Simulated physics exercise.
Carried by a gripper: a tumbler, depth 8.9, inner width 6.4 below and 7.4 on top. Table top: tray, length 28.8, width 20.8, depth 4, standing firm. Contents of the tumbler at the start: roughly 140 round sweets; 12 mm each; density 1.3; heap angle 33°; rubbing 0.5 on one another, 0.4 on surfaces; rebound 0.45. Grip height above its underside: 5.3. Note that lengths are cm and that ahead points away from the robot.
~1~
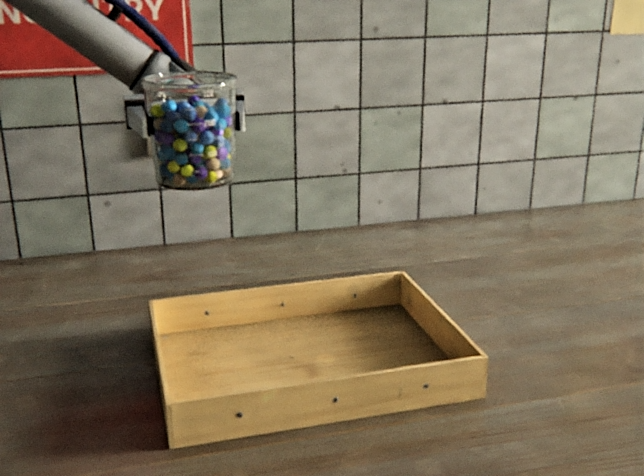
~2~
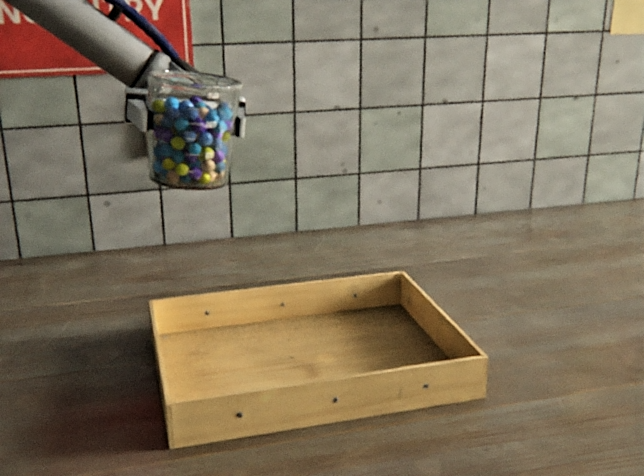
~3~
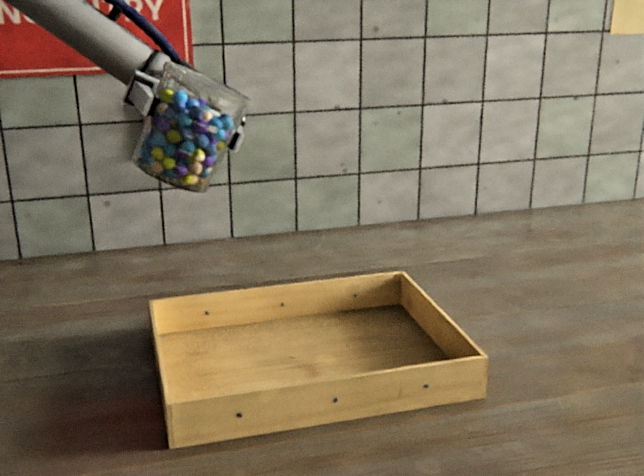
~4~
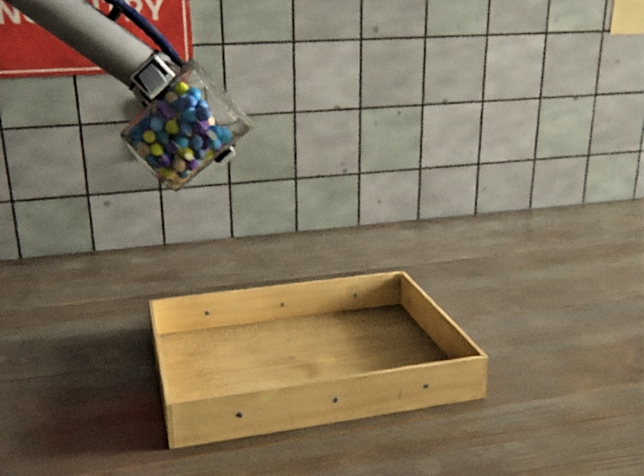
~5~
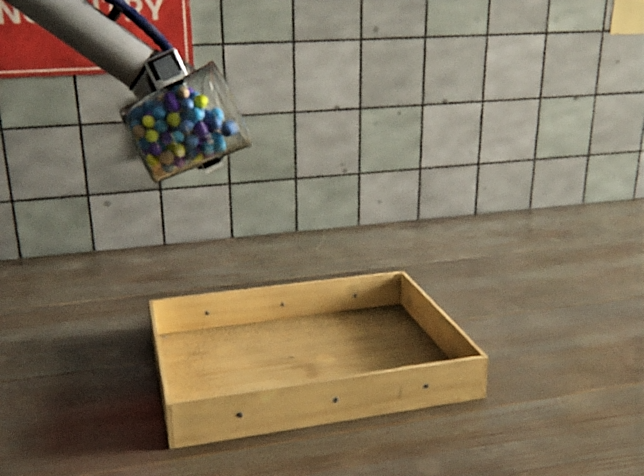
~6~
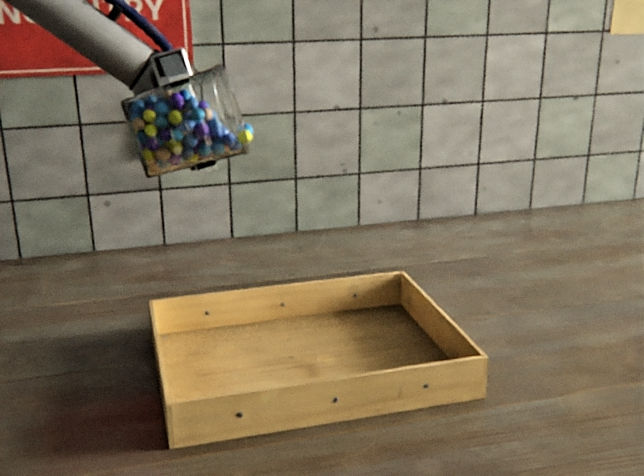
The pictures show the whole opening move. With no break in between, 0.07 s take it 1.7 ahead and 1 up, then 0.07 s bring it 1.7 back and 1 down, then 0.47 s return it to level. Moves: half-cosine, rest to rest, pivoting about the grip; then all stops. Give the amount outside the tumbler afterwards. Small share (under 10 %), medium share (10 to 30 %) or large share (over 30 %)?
A large share.
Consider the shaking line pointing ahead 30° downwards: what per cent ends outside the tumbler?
Result: Approx. 15 %.
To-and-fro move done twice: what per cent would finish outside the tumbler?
In that case it would be near 50 percent.
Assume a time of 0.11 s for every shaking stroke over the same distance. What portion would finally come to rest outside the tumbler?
About 10 per cent, then.
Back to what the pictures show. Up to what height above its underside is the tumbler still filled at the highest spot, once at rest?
Height at rest: About 6.0 centimetres.
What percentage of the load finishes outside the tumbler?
Roughly 40 %.
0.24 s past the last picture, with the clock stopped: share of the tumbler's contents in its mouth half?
I'd guess about 60 percent of it.
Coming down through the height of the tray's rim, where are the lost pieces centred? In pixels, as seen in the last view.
Around (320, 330).
Then, 0.24 s later, tilted 67° forward, highest piece 27 above the table; 93 in the tumbler, 2 in the tray, 46 in flight or on a rim.
Then, 0.49 s later, tilted 12° forward, highest piece 28 above the table; 88 in the tumbler, 50 in the tray, 1 on the table or floor, 2 in flight or on a rim.
Then, 0.81 s later, level, highest piece 26 above the table; 88 in the tumbler, 52 in the tray, 1 on the table or floor.
Then, 1.86 s later, level, highest piece 26 above the table; 88 in the tumbler, 52 in the tray, 1 on the table or floor.
At rest, 88 in the tumbler, 52 in the tray, 1 on the table or floor. That is 38 % outside the tumbler.
